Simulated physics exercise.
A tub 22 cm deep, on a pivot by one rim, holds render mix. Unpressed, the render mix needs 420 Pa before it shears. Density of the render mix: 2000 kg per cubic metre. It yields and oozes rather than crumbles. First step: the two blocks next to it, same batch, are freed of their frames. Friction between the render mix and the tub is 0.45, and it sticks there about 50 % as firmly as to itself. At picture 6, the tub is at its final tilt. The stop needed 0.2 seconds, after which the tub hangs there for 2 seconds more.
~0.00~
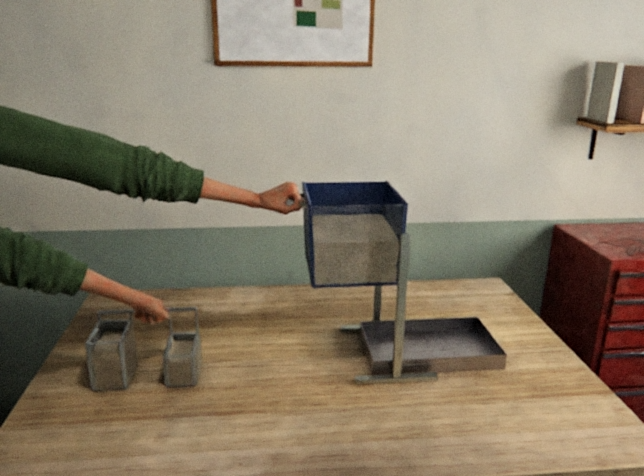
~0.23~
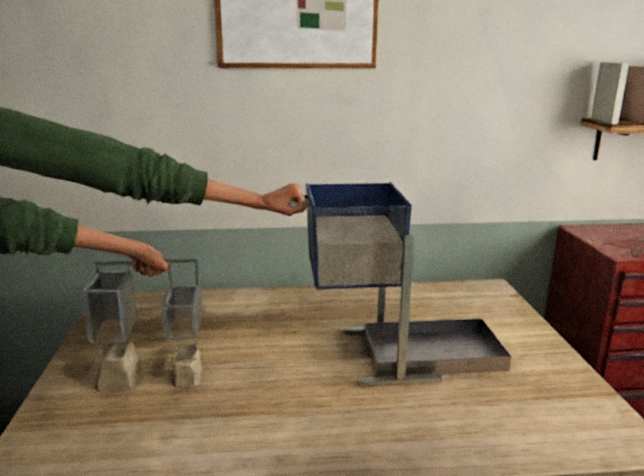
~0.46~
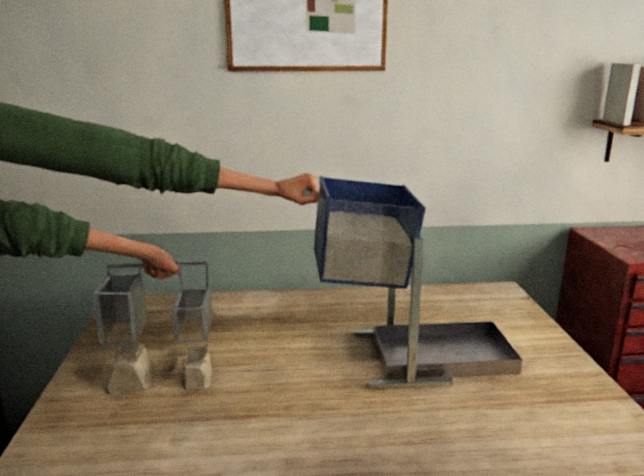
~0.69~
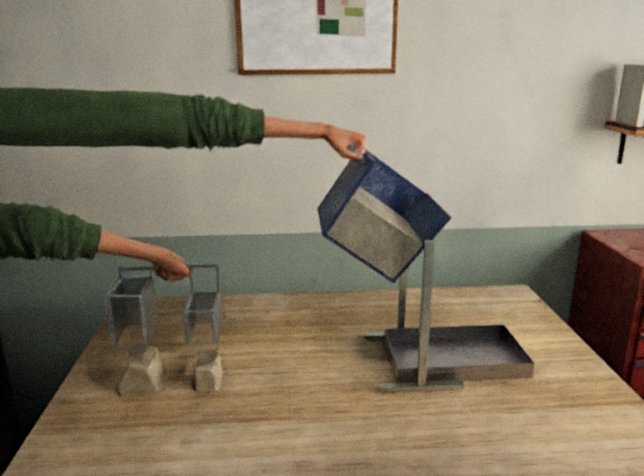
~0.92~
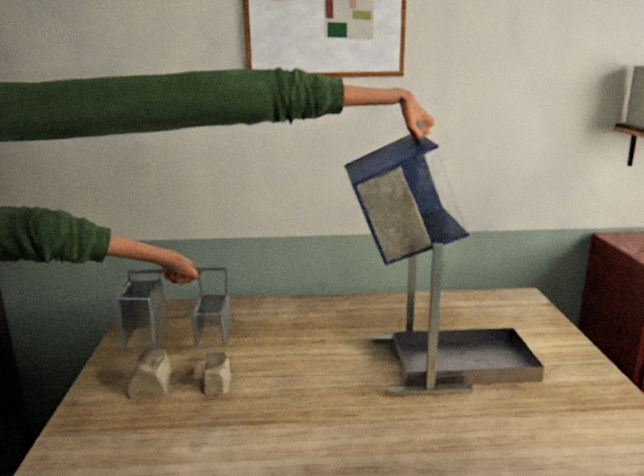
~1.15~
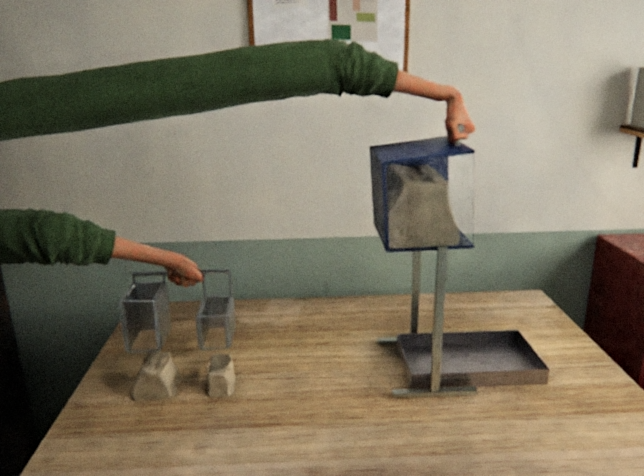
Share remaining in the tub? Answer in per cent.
Close to 73 %.
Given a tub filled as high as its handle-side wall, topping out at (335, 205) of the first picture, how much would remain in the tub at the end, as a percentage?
100 %.
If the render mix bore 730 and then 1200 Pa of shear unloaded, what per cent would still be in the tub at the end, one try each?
About 100 % first, about 100 % second.
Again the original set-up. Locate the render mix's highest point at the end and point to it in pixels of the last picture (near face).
Somewhere near (411, 209) in the last view.
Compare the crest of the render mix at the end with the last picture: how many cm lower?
About 7 cm.
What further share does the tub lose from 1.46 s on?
Share of load from then on: Approx. 7 %.
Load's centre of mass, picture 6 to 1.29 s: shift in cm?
4 cm.
After 1.29 s, the tub is at 86 degrees and holds 96 %.
After 1.46 s, the tub is at 86 degrees and holds 80 %.
After 1.63 s, the tub is at 86 degrees and holds 73 %.
After 1.80 s, the tub is at 86 degrees and holds 73 %.
After 3.15 s, the tub is at 86 degrees and holds 73 %.
